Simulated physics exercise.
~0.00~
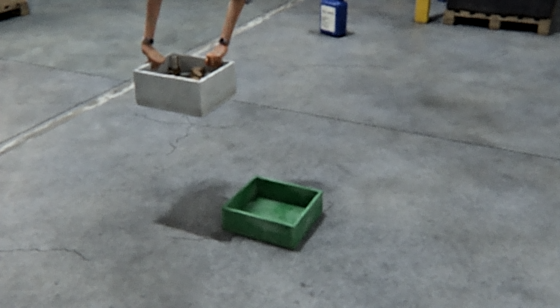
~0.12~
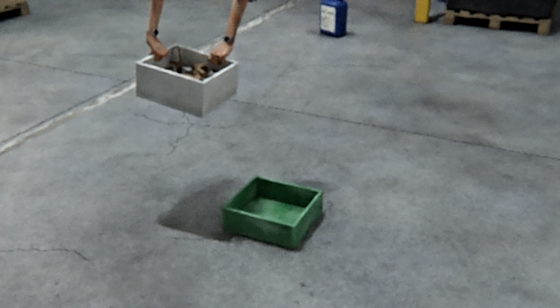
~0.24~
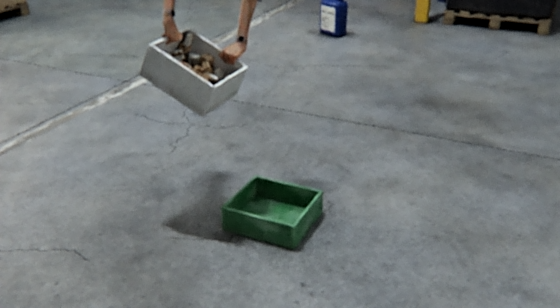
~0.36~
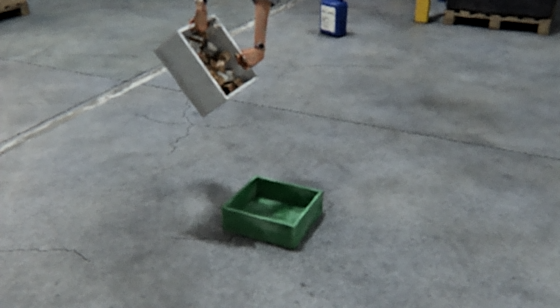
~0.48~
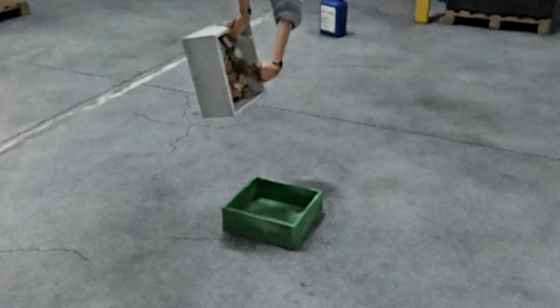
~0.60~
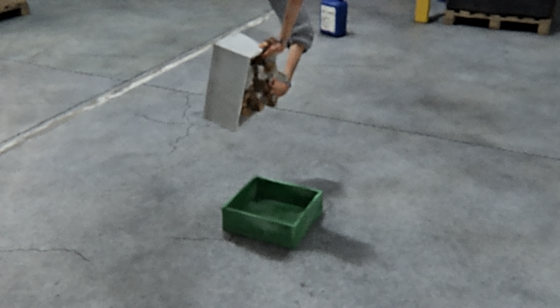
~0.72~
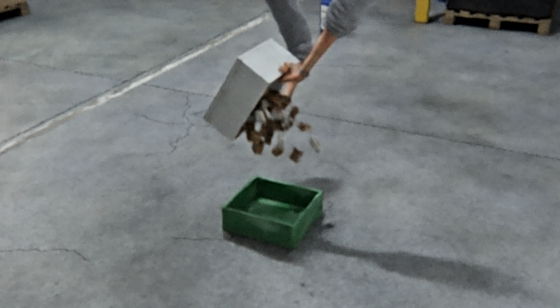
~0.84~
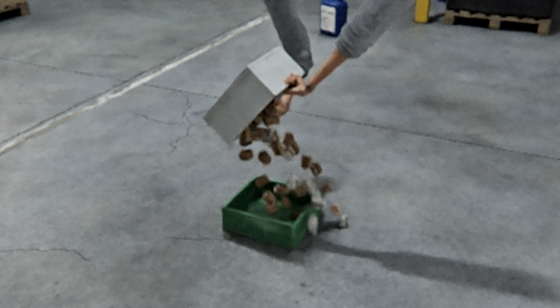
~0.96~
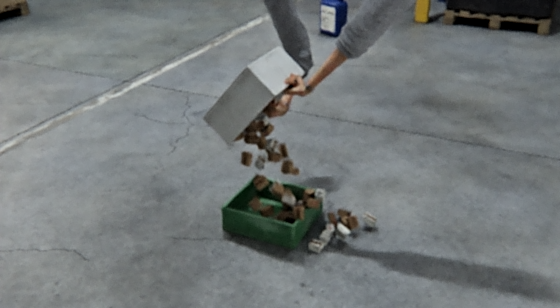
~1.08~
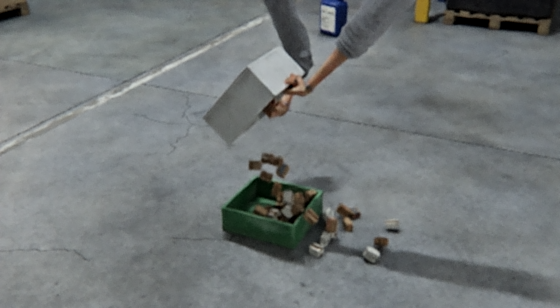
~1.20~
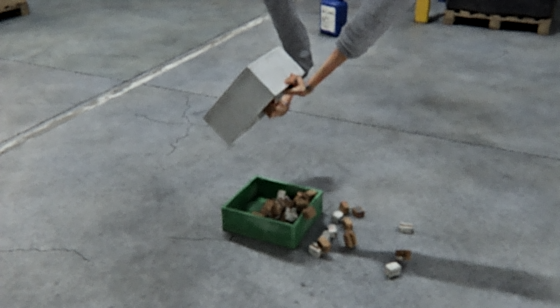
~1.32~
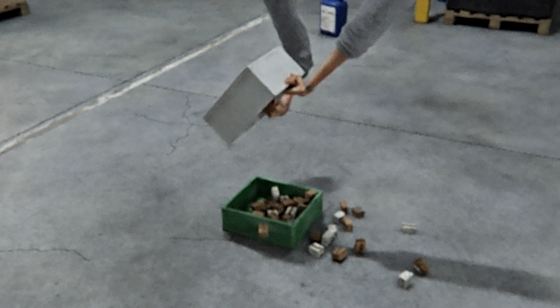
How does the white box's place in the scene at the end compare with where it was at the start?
It starts upright, up and to the left of the green tray, and ends farther to the right and slightly lower, tipped over above the tray.
